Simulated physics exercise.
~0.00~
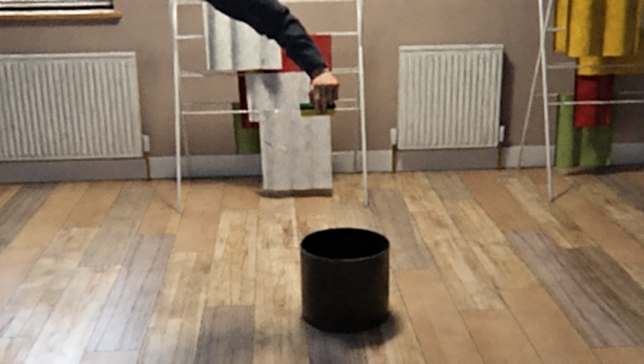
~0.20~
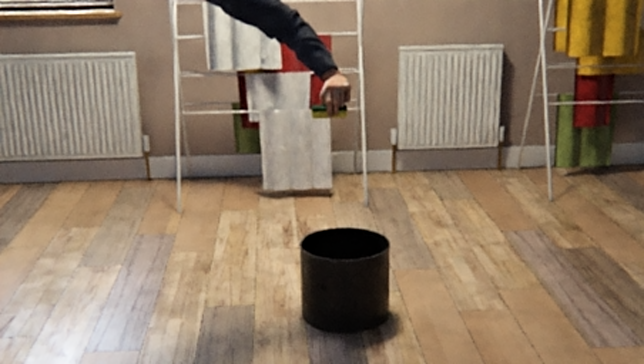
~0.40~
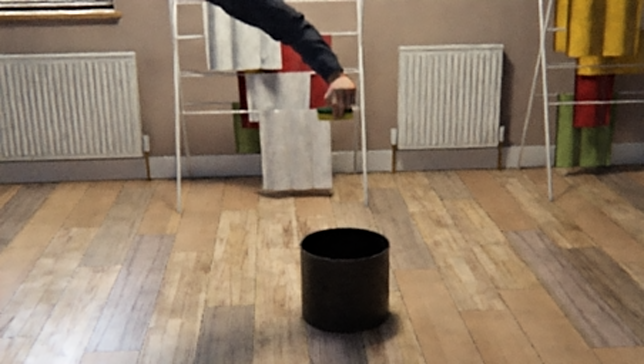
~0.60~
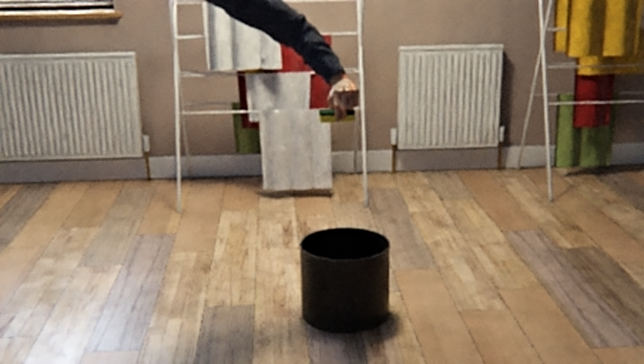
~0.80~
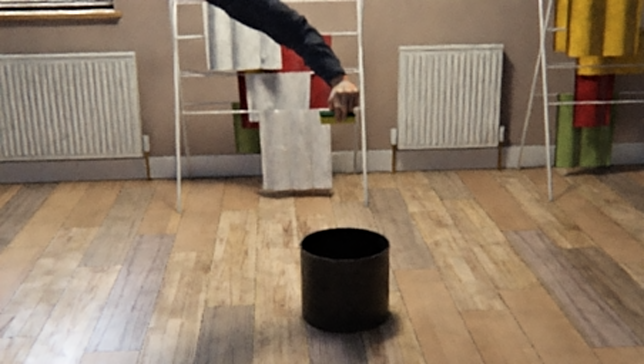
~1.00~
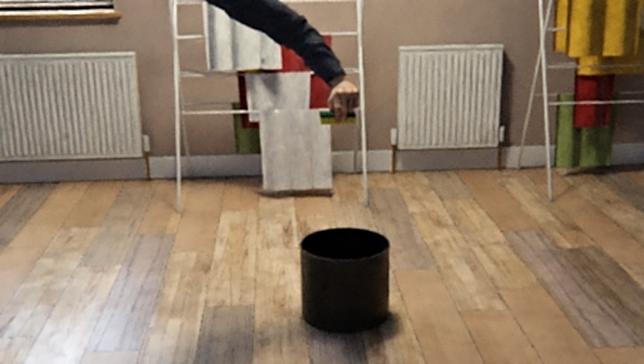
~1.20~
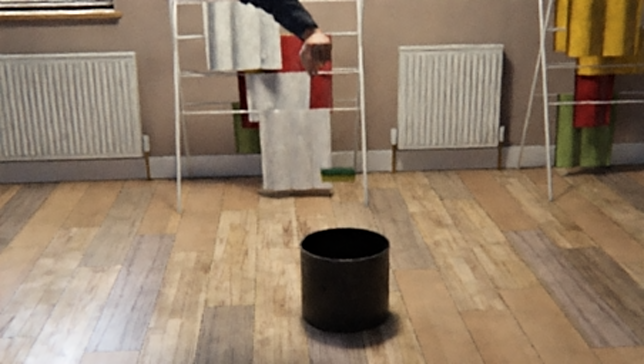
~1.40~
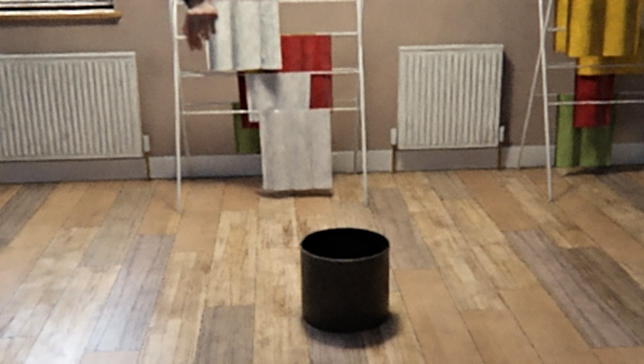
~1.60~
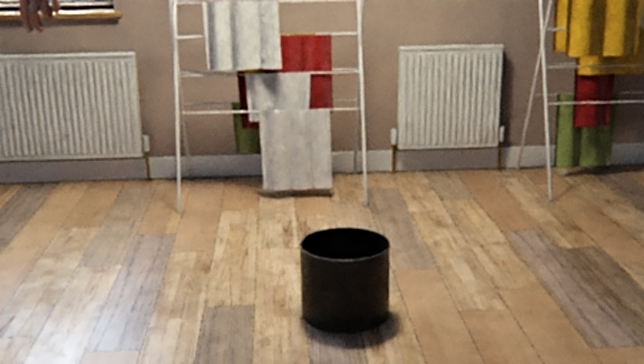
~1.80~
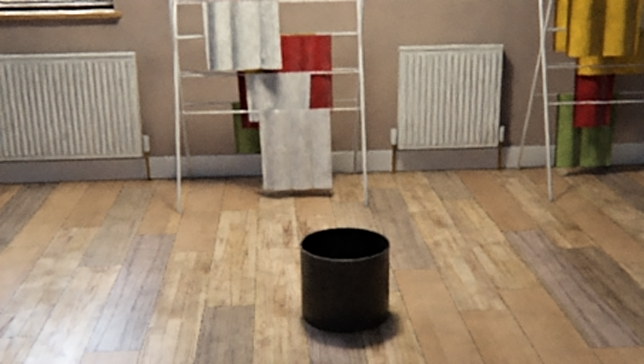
In a room with a wooden plank floor, seen from the front and slightly above, a black, round container stands near the centre. Behind it, two white radiators line the beige wall, and white drying racks hold grey-white, red and green cloths in the middle and yellow, red and green ones at right. A dark-sleeved arm reaches in from the top, holding a small object, shifts right and pauses above the container. The hand lets go and draws back to the upper left as the object falls. It drops into the container, out of sight, and the hand leaves view.
